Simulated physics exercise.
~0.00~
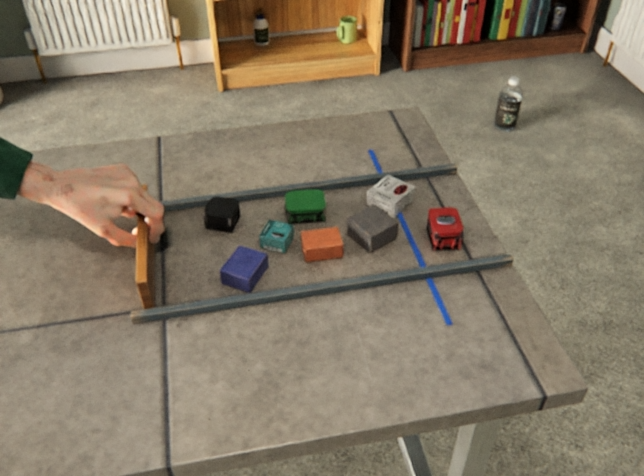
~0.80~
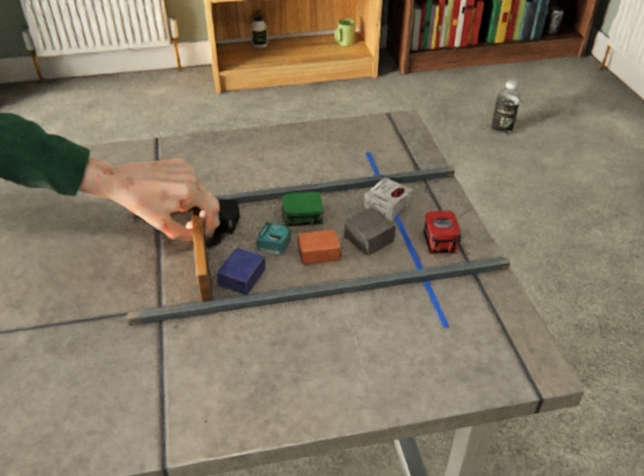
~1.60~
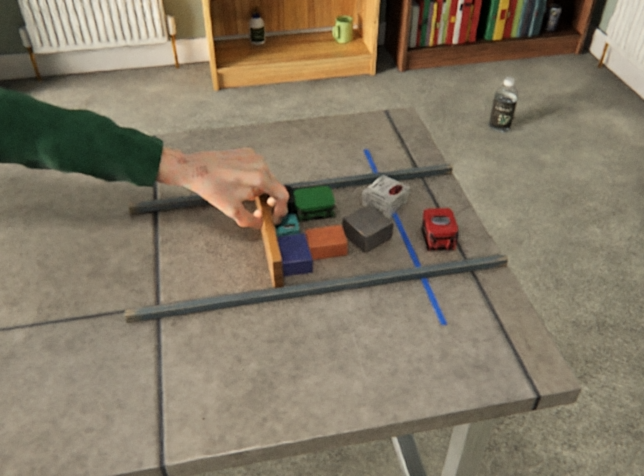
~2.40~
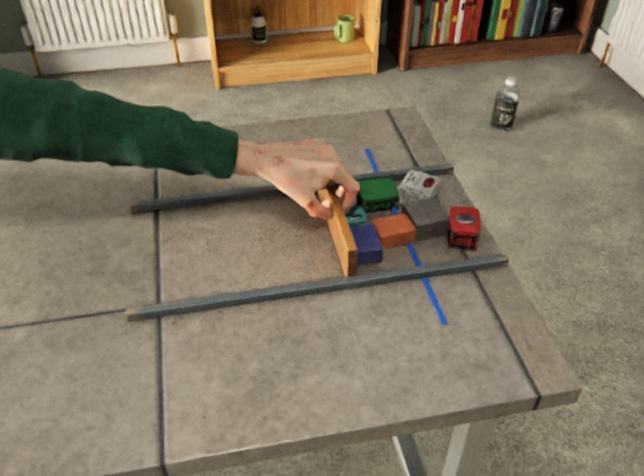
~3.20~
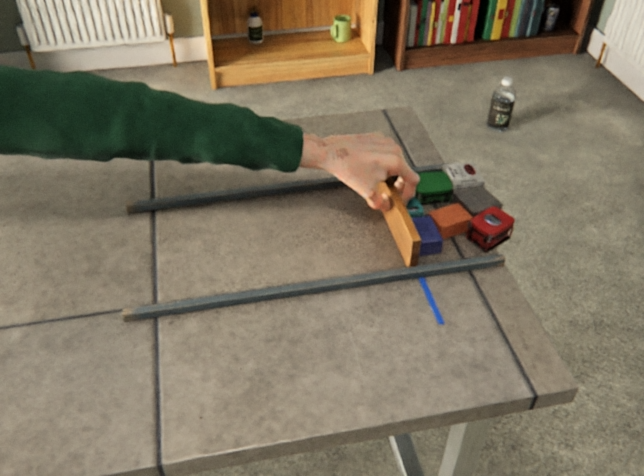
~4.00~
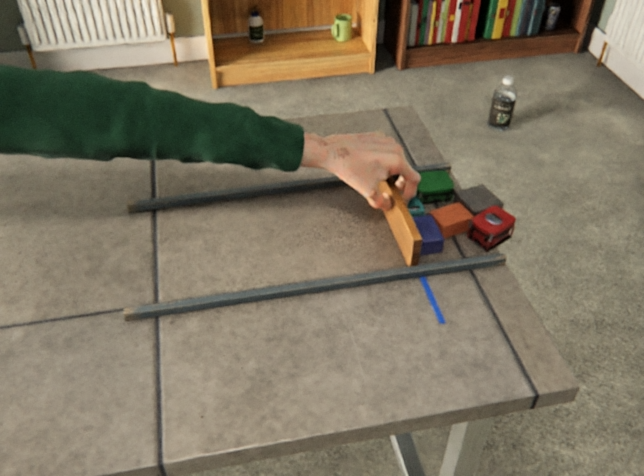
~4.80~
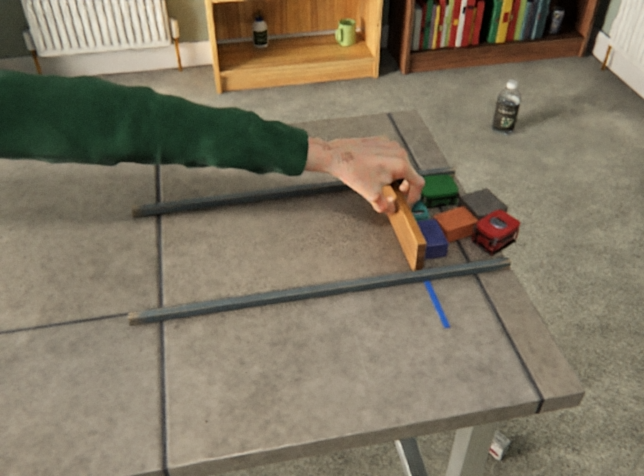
Hand pushing small coloured blocks between two rails with an upright board, the white one falling off the table's far end.
